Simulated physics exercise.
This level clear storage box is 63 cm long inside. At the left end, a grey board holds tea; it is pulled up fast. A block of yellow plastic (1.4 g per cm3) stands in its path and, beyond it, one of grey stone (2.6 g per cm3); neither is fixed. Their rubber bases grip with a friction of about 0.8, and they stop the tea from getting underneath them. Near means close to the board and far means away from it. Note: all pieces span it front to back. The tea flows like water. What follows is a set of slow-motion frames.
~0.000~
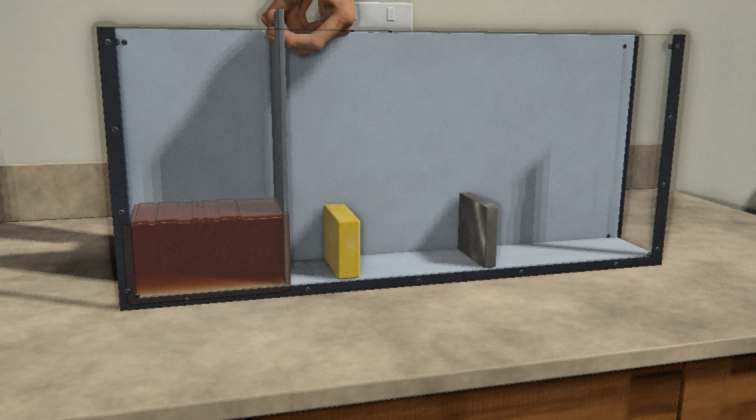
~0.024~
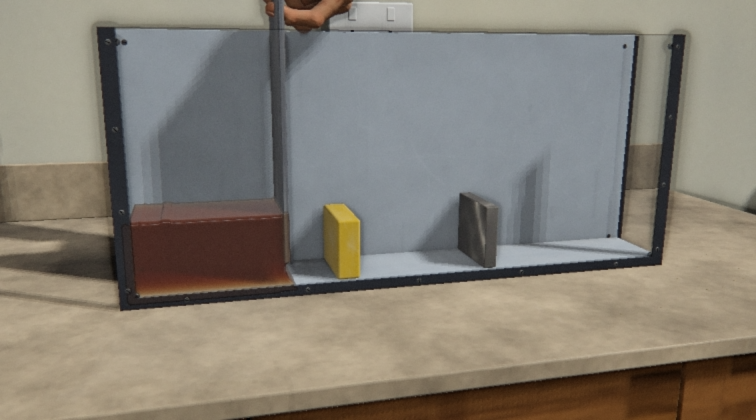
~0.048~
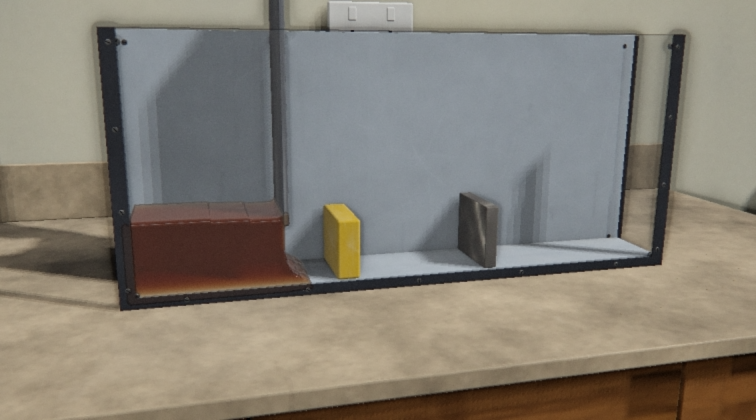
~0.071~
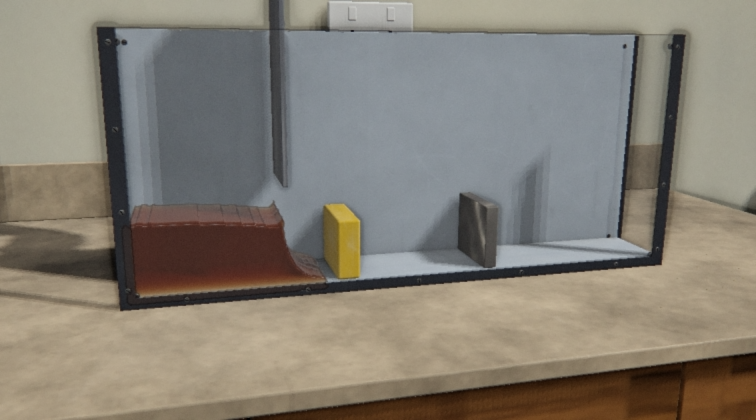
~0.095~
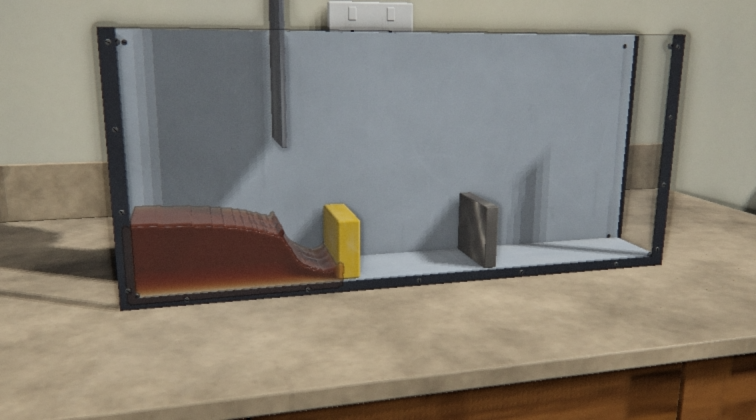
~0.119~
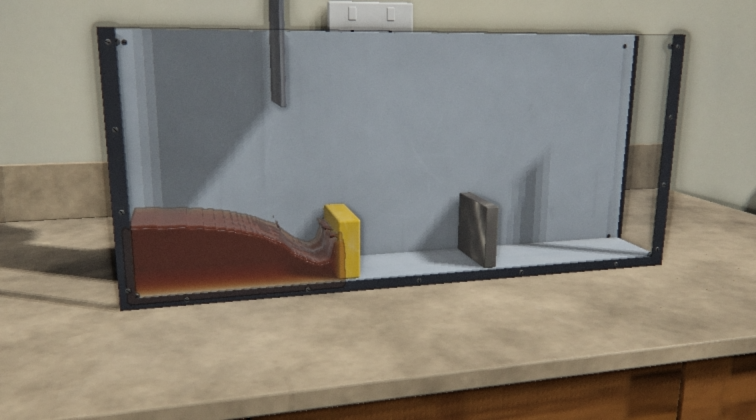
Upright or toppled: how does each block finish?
In the end, the near block has toppled; the far block is standing.
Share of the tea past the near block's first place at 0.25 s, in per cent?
Roughly 2 percent of it.
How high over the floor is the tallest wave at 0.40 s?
Peak height: Approx. 6.0 cm.
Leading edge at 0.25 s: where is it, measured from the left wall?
By then it's made it to close to 24 cm from the left end.
Then, 0.25 s in, the front has run 24 cm from the left wall, the near block leans 13° and the far block is upright.
Then, 0.40 s in, the near block lies flat and the far block is upright.
Then, 0.64 s in, the near block lies flat and the far block is upright.
Finally, the near block lies flat and the far block is upright; 0 per cent of the tea is past where the far block first stood.
